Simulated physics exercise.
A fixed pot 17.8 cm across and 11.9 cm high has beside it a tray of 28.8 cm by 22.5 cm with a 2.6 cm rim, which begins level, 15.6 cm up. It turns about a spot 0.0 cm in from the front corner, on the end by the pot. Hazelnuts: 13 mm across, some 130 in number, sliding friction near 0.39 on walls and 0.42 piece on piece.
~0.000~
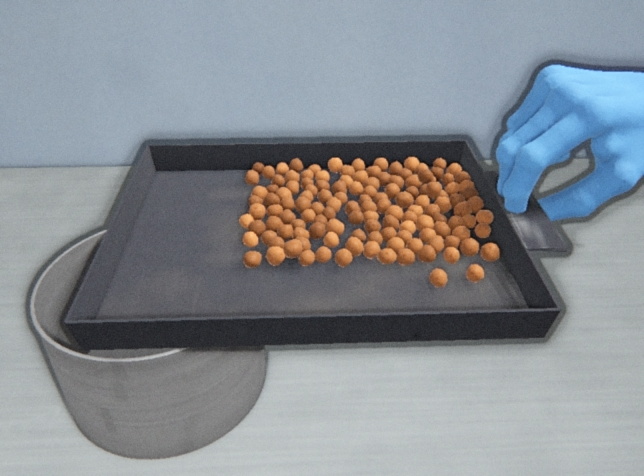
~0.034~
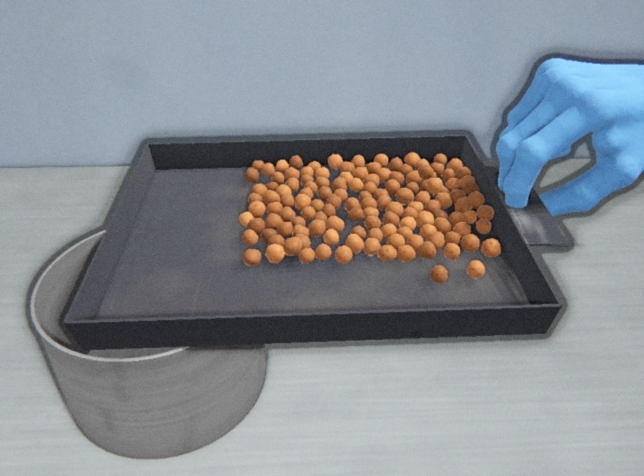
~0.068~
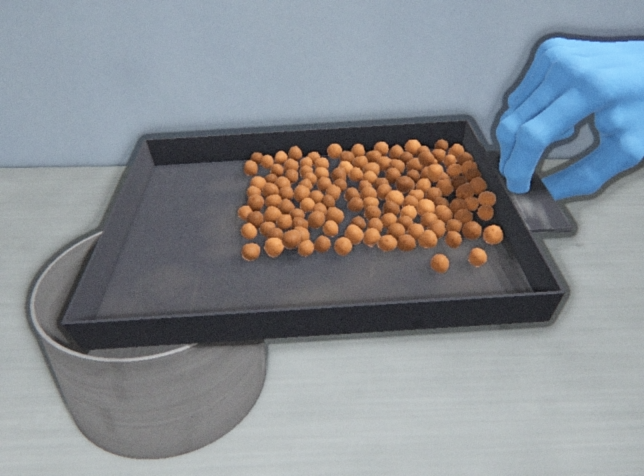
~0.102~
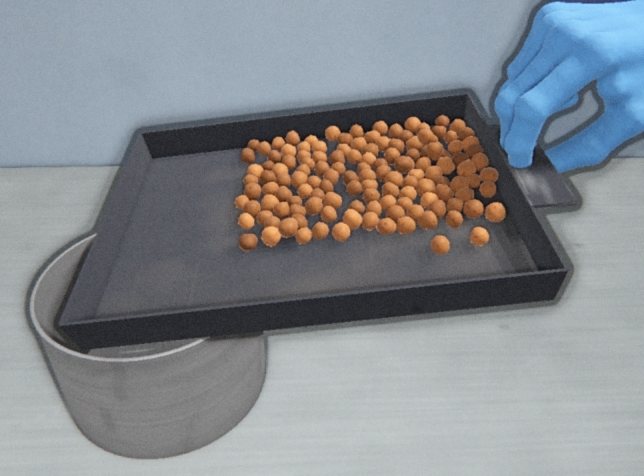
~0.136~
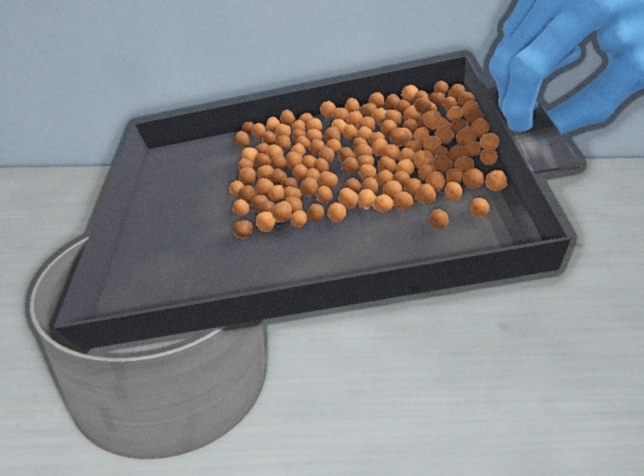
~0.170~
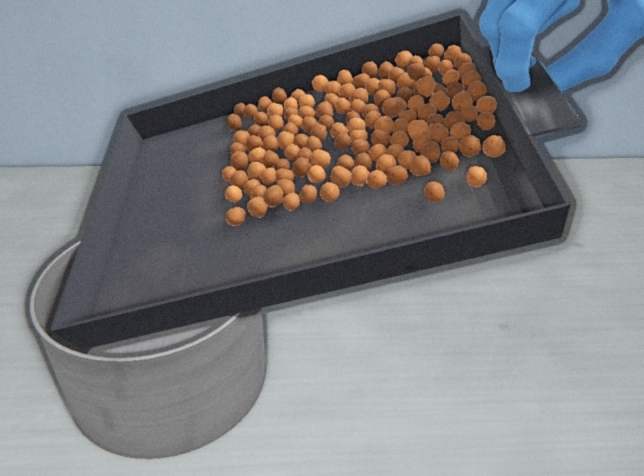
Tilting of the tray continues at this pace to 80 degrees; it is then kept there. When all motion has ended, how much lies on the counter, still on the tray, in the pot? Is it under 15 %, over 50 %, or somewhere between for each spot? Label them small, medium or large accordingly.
Counter - large, tray - small, pot - small.
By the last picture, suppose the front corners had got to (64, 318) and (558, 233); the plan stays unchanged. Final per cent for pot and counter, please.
That works out as pot 15 and counter 20.
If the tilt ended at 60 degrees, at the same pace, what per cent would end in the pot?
I'd say close to 0 percent.
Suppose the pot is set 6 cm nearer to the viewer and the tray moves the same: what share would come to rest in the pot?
I'd say some 10 per cent would end up there.
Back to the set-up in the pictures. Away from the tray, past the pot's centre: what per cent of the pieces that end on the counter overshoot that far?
It comes to near 100 percent.
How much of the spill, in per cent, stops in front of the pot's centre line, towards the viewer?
I'd put it at around 90 per cent.
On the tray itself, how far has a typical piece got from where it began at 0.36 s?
3 cm.
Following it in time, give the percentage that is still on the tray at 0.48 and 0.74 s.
In order, 100 and 15.
After 0.36 s, tilt 52 degrees; the tray holds 100 %, the pot 0 %.
Then, at 0.48 s, tilt 72 degrees; the tray holds 100 %, the pot 0 %.
After 0.74 s, tilt 80 degrees; the tray holds 15 %, the pot 0 %.
At rest (2.1 s), counter 95 %, tray 5 %, pot 0 %.
